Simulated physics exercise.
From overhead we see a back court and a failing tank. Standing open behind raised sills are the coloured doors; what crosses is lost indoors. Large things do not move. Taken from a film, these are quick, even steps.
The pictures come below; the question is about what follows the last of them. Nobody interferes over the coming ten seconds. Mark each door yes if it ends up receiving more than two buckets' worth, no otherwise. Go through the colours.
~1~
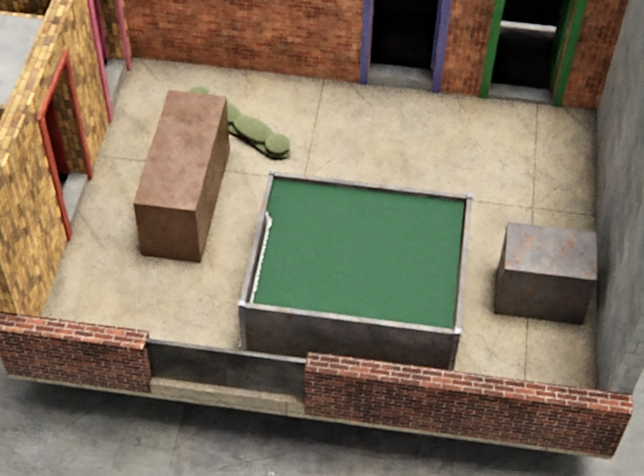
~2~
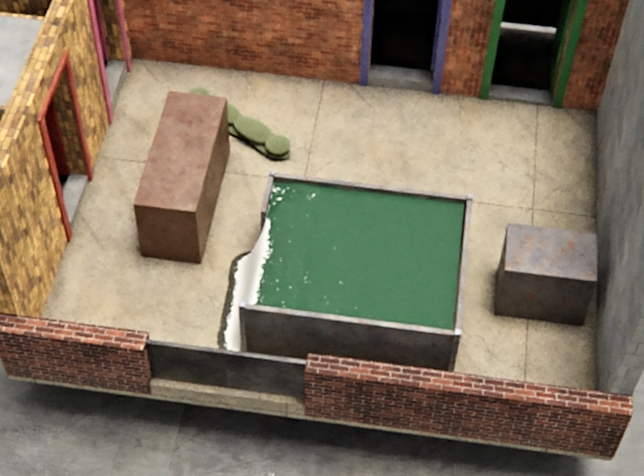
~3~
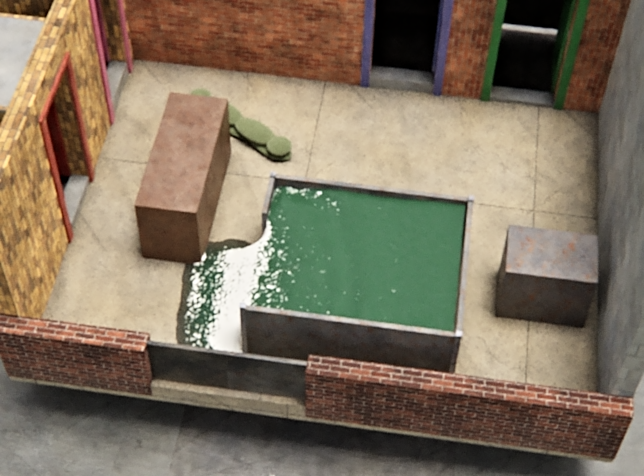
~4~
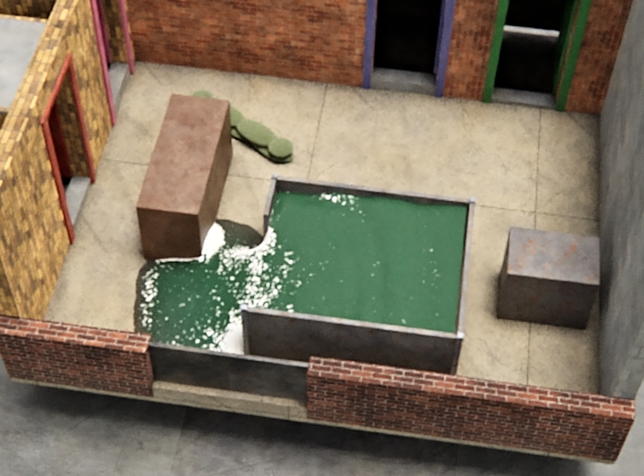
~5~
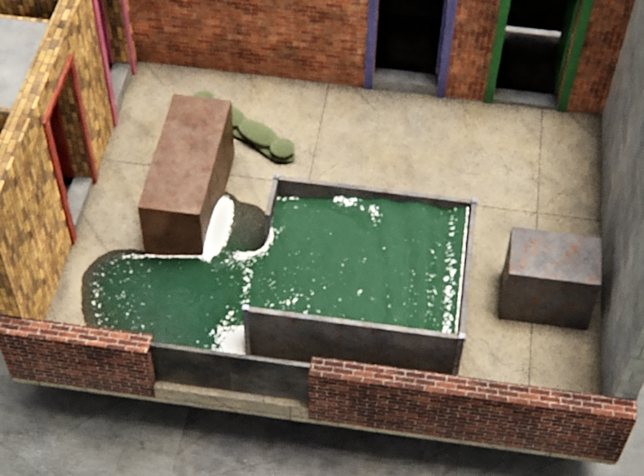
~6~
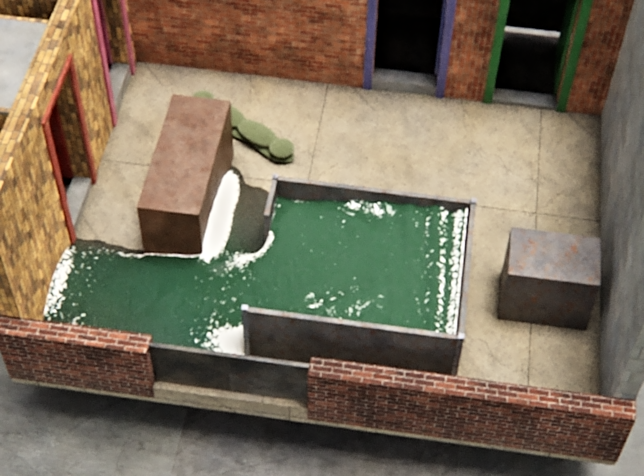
Green door - yes, blue door - no, red door - yes, pink door - yes.
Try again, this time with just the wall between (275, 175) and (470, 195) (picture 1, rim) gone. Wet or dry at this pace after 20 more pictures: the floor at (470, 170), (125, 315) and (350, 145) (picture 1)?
The first spot is soaked, the second spared and the third soaked.
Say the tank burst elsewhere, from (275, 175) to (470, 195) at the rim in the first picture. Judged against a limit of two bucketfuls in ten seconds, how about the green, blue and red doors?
Green door exceeds the limit, blue door exceeds the limit, red door falls short.
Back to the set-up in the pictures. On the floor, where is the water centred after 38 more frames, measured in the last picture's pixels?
Roughly (290, 233).
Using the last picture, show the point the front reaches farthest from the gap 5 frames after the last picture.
My pick would be pixel (106, 151).
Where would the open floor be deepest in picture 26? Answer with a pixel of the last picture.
It will be deepest around (172, 72).
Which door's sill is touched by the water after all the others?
My answer: The door marked green.
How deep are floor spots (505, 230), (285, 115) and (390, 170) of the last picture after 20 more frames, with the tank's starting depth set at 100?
At the three places, in the order asked: Around 0, 6 and 2 per cent.
A moment on, water covers 30 % of the floor; the green door not reached, the blue door not reached, the red door wet at the sill, nothing in, the pink door not reached.
Next, water covers 45 % of the floor; the green door not reached, the blue door not reached, the red door over two buckets in, the pink door wet at the sill, nothing in.
Then, water covers 60 % of the floor; the green door not reached, the blue door wet at the sill, nothing in, the red door far over two buckets in, the pink door under two buckets in.
Later, water covers 95 % of the floor; the green door wet at the sill, nothing in, the blue door wet at the sill, nothing in, the red door far over two buckets in, the pink door far over two buckets in.
In the end, water covers 95 % of the floor; the green door far over two buckets in, the blue door wet at the sill, nothing in, the red door far over two buckets in, the pink door far over two buckets in.
